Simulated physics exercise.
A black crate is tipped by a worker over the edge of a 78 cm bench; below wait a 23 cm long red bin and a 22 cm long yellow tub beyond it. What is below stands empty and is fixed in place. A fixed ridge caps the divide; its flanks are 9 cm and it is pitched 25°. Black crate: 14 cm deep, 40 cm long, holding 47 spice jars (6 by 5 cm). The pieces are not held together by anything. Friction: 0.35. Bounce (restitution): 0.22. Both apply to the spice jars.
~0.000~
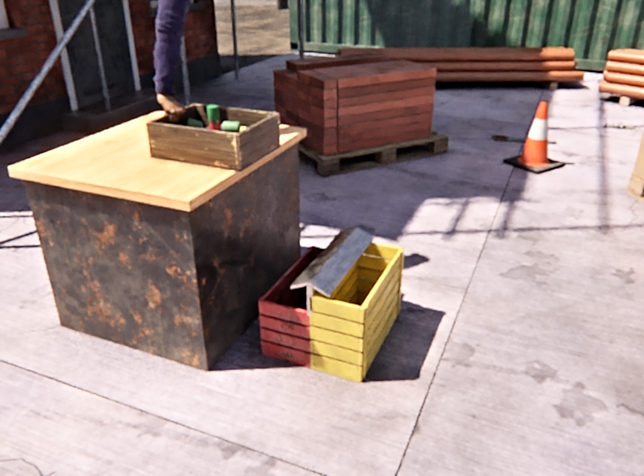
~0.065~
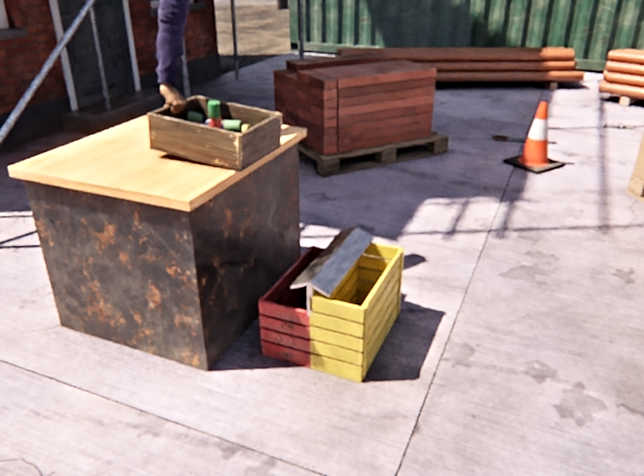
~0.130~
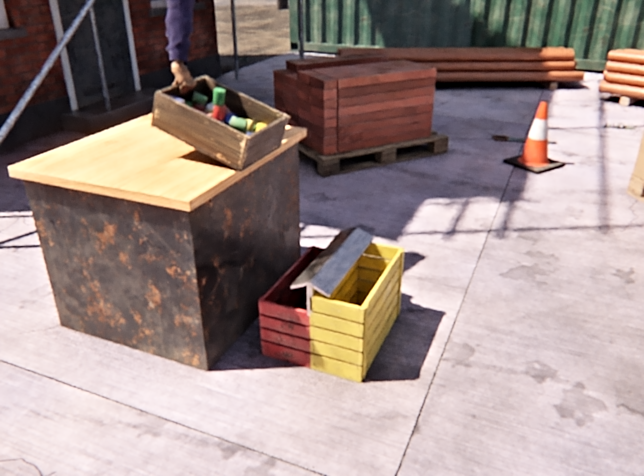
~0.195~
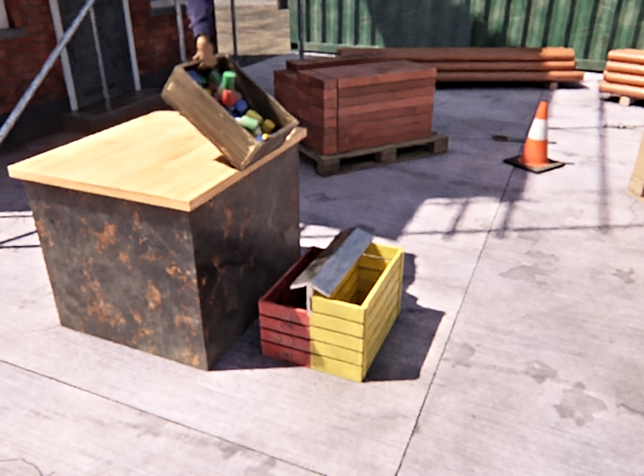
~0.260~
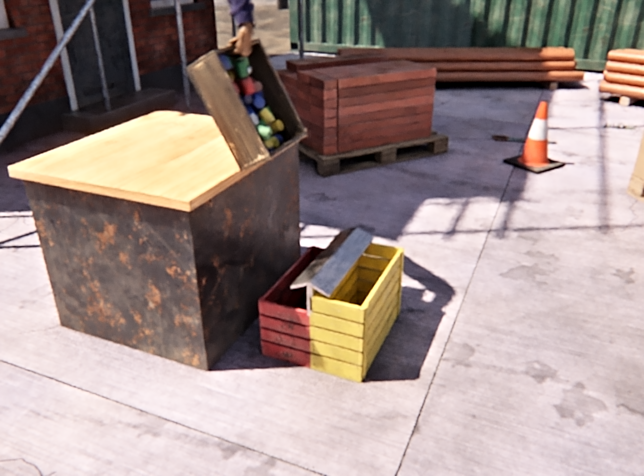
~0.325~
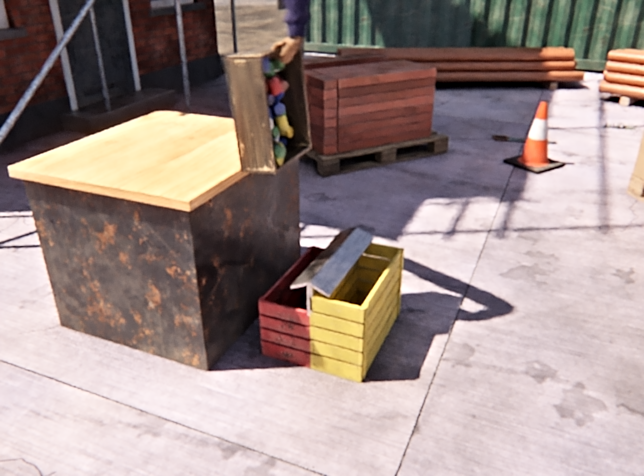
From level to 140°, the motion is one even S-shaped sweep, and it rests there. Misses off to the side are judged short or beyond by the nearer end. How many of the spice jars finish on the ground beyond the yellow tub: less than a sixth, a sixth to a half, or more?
Result: The majority of them end up on the ground beyond the yellow tub.
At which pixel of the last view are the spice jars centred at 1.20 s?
Look near pixel (461, 359).
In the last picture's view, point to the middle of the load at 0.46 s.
Somewhere near (314, 137) in the last picture's pixels.
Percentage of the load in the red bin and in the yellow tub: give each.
First place roughly 20 per cent, second place roughly 15 per cent.
After 0.46 s, tilt 126°; 41 still in the black crate and 6 in the air.
After 0.64 s, tilt 140°; 47 in the air.
After 0.88 s, tilt 140°; 8 in the red bin, 6 in the yellow tub, 21 on the ground beyond the yellow tub and 12 in the air.
Final count (at 1.20 s), 10 in the red bin, 6 in the yellow tub, 2 on the ground short of the red bin and 29 on the ground beyond the yellow tub. Asked share, 29 of 47, 62 per cent.
